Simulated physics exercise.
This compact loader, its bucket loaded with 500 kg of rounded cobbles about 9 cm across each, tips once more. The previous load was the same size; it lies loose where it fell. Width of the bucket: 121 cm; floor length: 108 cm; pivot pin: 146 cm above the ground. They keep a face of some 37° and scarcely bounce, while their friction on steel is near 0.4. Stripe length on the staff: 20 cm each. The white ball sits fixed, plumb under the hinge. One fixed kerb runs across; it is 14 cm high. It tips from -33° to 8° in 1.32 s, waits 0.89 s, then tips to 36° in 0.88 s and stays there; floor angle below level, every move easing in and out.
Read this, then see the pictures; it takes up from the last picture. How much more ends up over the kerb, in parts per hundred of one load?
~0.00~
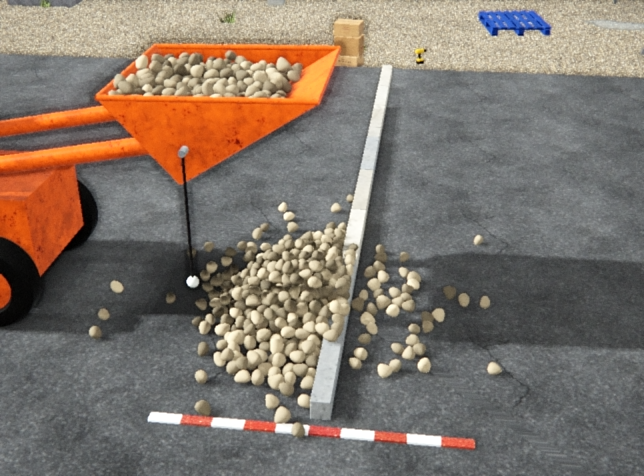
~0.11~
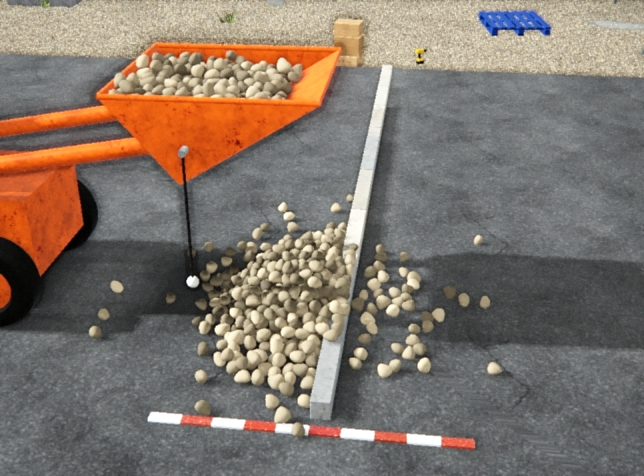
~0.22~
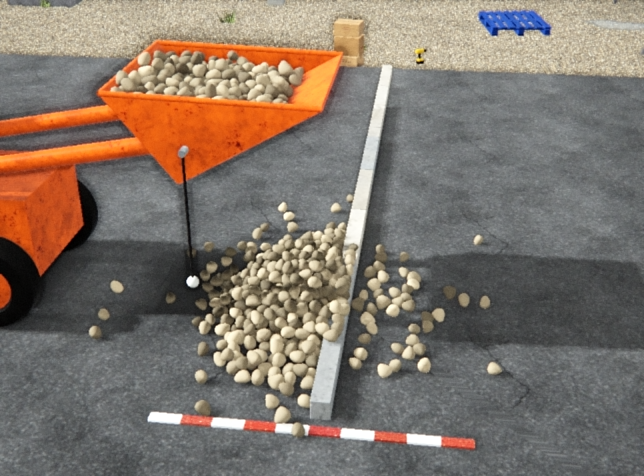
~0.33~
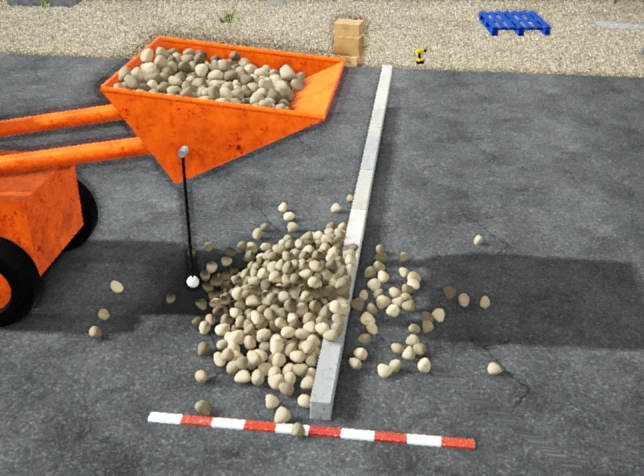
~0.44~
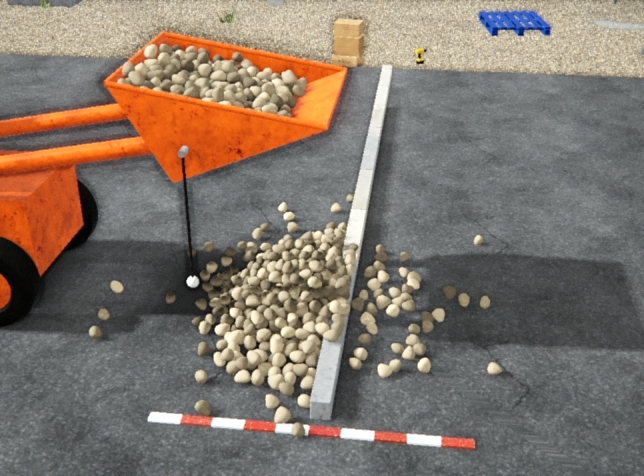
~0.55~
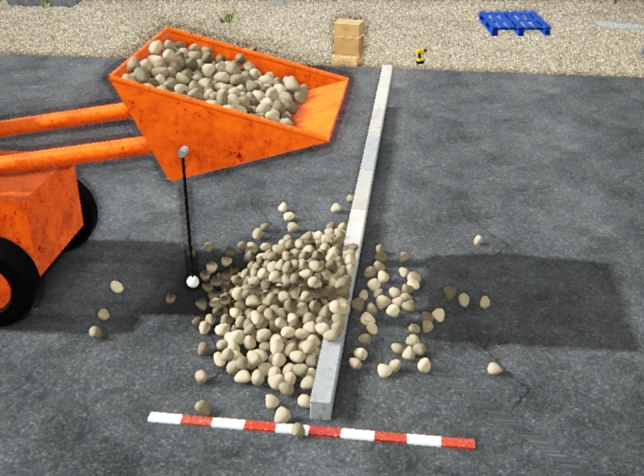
Close to 88 parts in a hundred.
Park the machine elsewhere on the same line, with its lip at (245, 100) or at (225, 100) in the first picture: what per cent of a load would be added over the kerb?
Case one about 25 %, case two about 10 %.
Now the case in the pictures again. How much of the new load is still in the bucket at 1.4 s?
100 % still inside.
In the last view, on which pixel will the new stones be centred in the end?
Roughly at (395, 296) in the last picture.
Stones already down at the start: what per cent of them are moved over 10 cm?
Estimate: 10 %, roughly.
After 1.0 s the floor is at 2°; in per cent of one load, 100 in the bucket, 91 on this side of the kerb, 9 over the kerb; the foremost stones are at (459, 305).
After 1.4 s the floor is at 8°; in per cent of one load, 100 in the bucket, 91 on this side of the kerb, 9 over the kerb; the foremost stones are at (459, 305).
After 3.5 s the floor is at 36°; in per cent of one load, 15 in the bucket, 121 on this side of the kerb, 63 over the kerb; the foremost stones are at (497, 310).
After 6.3 s the floor is at 36°; in per cent of one load, 0 in the bucket, 103 on this side of the kerb, 96 over the kerb; the foremost stones are at (548, 328). Net gain over the kerb, 88.
